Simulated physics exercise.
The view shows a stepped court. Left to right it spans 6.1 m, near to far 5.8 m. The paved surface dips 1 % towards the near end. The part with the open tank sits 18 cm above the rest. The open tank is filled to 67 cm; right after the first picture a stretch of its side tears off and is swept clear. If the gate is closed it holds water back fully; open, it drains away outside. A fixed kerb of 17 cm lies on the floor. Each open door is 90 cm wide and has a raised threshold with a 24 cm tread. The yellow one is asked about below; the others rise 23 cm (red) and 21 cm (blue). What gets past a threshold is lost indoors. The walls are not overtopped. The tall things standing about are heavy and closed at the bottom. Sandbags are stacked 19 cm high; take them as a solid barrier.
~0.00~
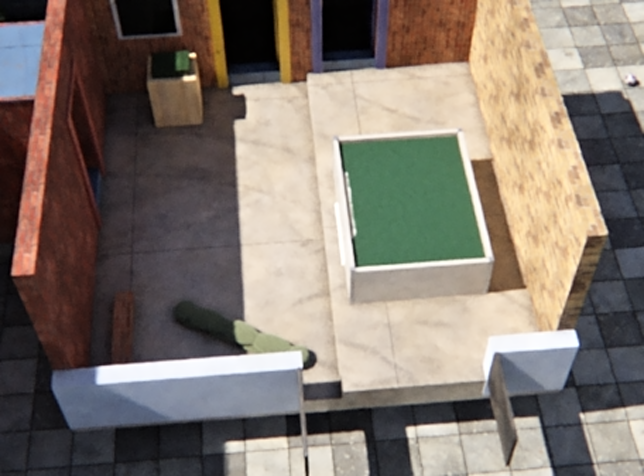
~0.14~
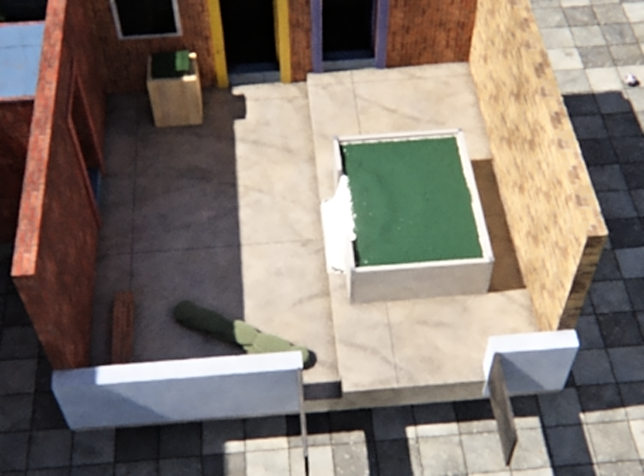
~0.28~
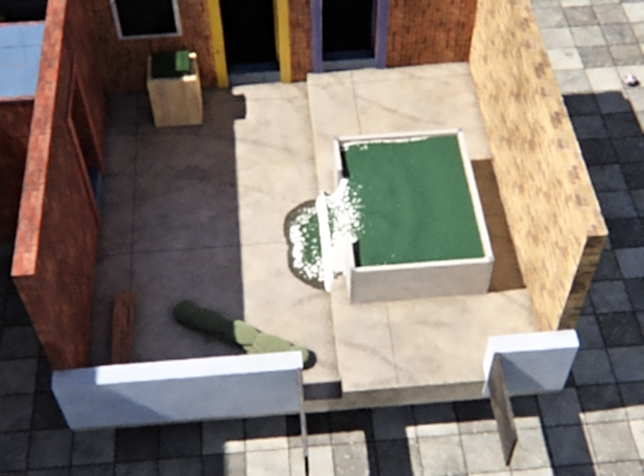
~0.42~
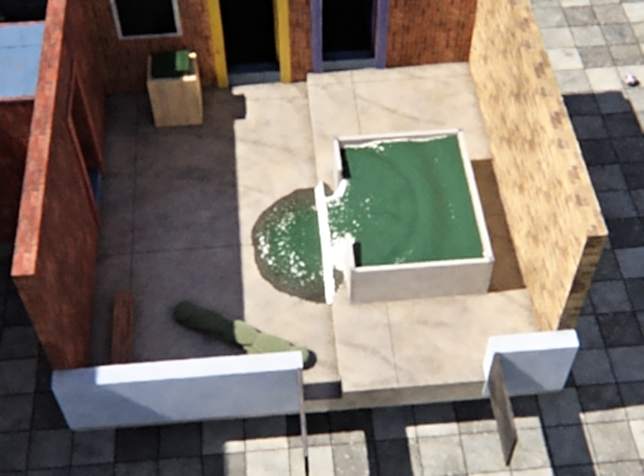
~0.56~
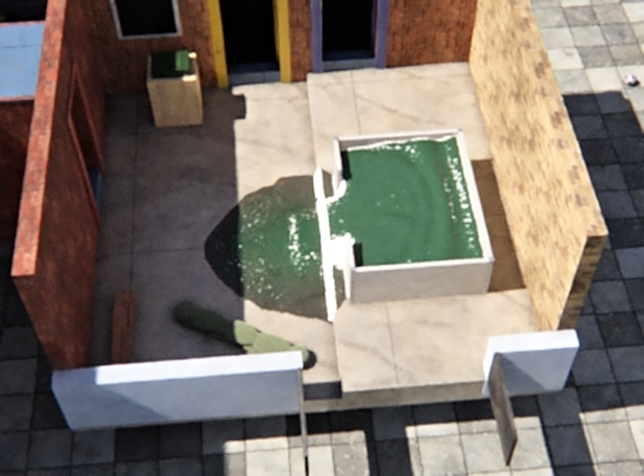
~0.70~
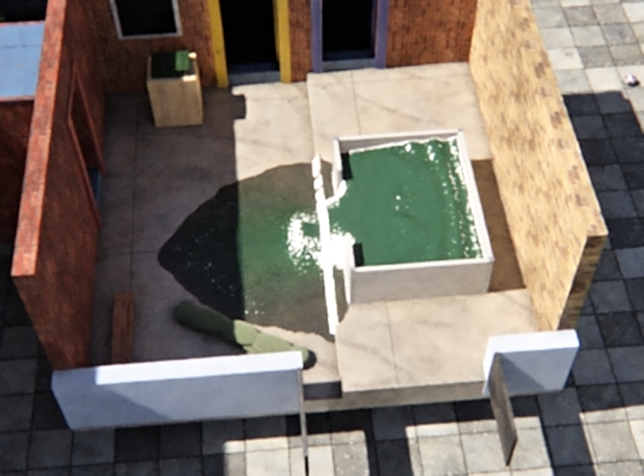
A stepped, paved court is seen from high above, with a brick wall on the left, a tan one on the right and low white walls along the near edge. A white-sided tank of green liquid stands on the right, with yellow and purple doorways behind and green sandbags near the front. The tank's left side breaks open, and foaming liquid pours out and spreads leftward across the floor in a widening dark pool, while the camera stays still.
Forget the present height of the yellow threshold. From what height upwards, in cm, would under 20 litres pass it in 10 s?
Some 8 cm above the ground.
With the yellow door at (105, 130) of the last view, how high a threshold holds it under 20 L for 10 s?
Roughly 19 cm.
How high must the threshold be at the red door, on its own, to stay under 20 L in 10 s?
About 21 cm at red.
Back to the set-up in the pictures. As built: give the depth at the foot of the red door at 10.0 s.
Some 9.5 cm.
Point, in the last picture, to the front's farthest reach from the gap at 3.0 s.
At about (108, 95).
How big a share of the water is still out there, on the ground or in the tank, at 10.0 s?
Roughly 94 in a hundred.
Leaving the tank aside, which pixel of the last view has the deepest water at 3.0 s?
Near (88, 402).
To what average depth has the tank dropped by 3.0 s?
Roughly 30 cm on average.
After 1.4 s water covers 35 % of the floor, deepest (35 cm) near (330, 234); it has not reached the yellow door.
After 3.0 s water covers 50 % of the floor, deepest (40 cm) near (88, 402); it has not reached the yellow door.
After 10.0 s water covers 60 % of the floor, deepest (20 cm) near (223, 344); 12 cm at the yellow door, 0 litres in over its 25 cm threshold.
At the yellow door as built, the water arrived by 3.4 s and peaked near 12 cm at 8.4 s.
Run again over the same 10 s with other heights there, 29 litres in over 7 cm, 9 litres over 9.5 cm. The limit of 20 litres is kept from about 8 cm up.
